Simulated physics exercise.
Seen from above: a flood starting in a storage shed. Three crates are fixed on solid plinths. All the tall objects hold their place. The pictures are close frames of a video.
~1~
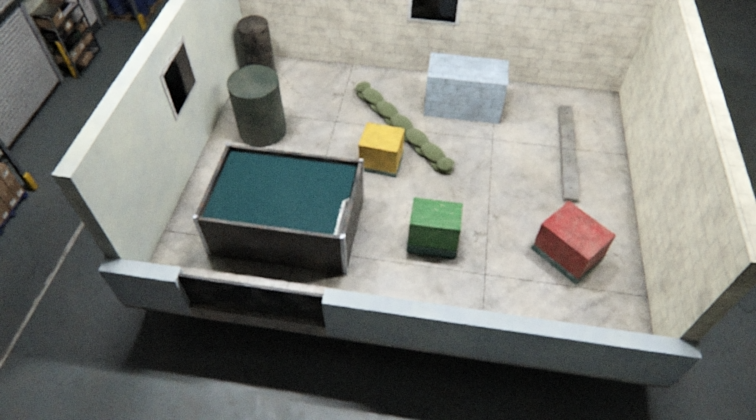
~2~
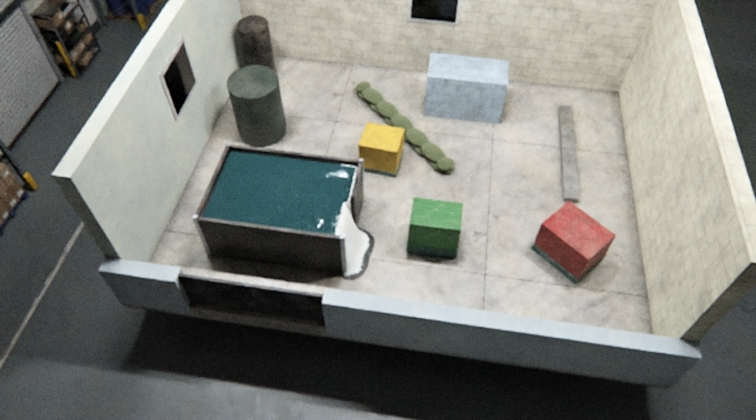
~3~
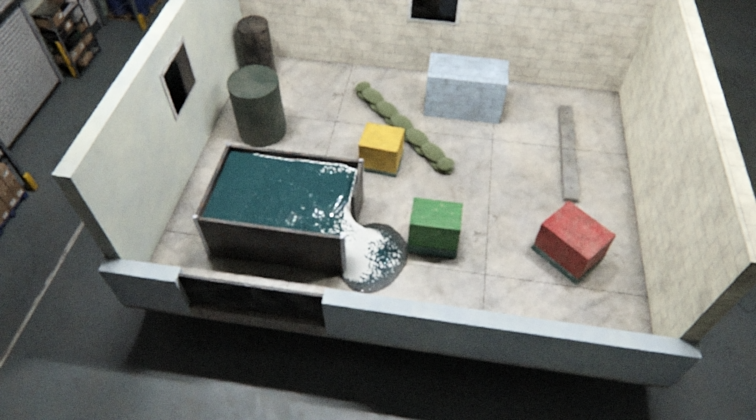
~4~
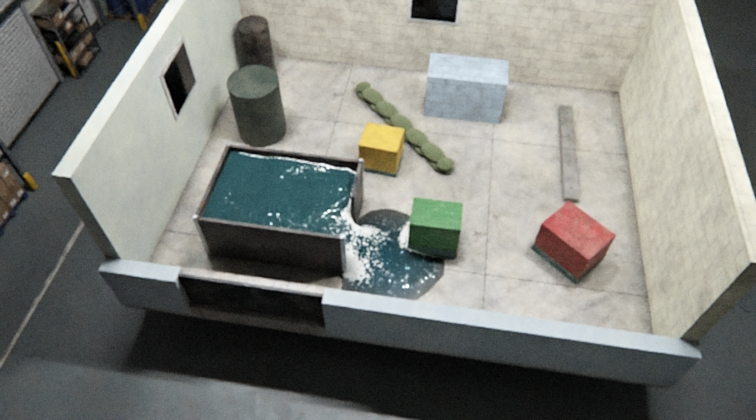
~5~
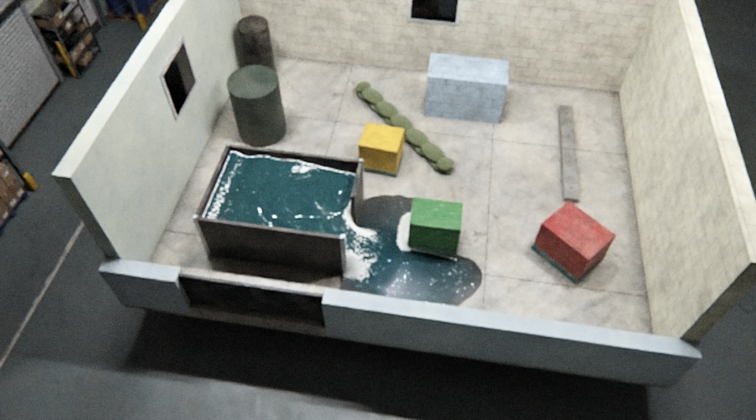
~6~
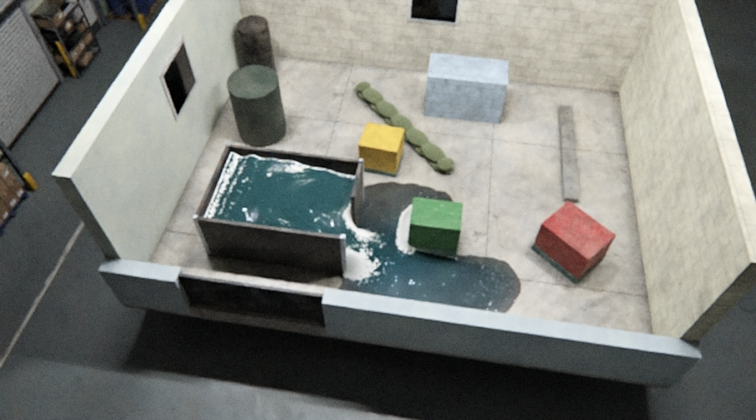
A dark tank pours water from its right side, spreading across the floor around a green block.
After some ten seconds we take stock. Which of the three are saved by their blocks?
In the end: The yellow crate is soaked; the red crate is soaked; the green crate is soaked.
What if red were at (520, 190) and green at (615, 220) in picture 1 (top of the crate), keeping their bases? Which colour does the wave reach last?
It is the yellow one.
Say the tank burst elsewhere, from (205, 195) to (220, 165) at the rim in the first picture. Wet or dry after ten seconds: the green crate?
Green stays dry.
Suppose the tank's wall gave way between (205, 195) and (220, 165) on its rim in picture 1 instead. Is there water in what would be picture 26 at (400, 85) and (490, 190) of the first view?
One after the other: Awash, clear.
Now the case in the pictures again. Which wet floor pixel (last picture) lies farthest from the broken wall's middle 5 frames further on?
Around (645, 359).
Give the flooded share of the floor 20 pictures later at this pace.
Close to 55 %.
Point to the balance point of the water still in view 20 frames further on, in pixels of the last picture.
Near (418, 237).
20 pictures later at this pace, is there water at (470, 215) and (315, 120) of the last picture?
In that order: Dry, wet.
A moment on, water covers 25 % of the floor; the yellow crate water round its plinth, the red crate water round its plinth, the green crate water round its plinth.
Next, water covers 30 % of the floor; the yellow crate water round its plinth, the red crate water round its plinth, the green crate water round its plinth.
Then, water covers 55 % of the floor; the yellow crate water round its plinth, the red crate water round its plinth, the green crate water round its plinth.
Later, water covers 80 % of the floor; the yellow crate water round its plinth, the red crate water round its plinth, the green crate water round its plinth.
In the end, water covers 95 % of the floor; the yellow crate was topped, the red crate was topped, the green crate was topped.
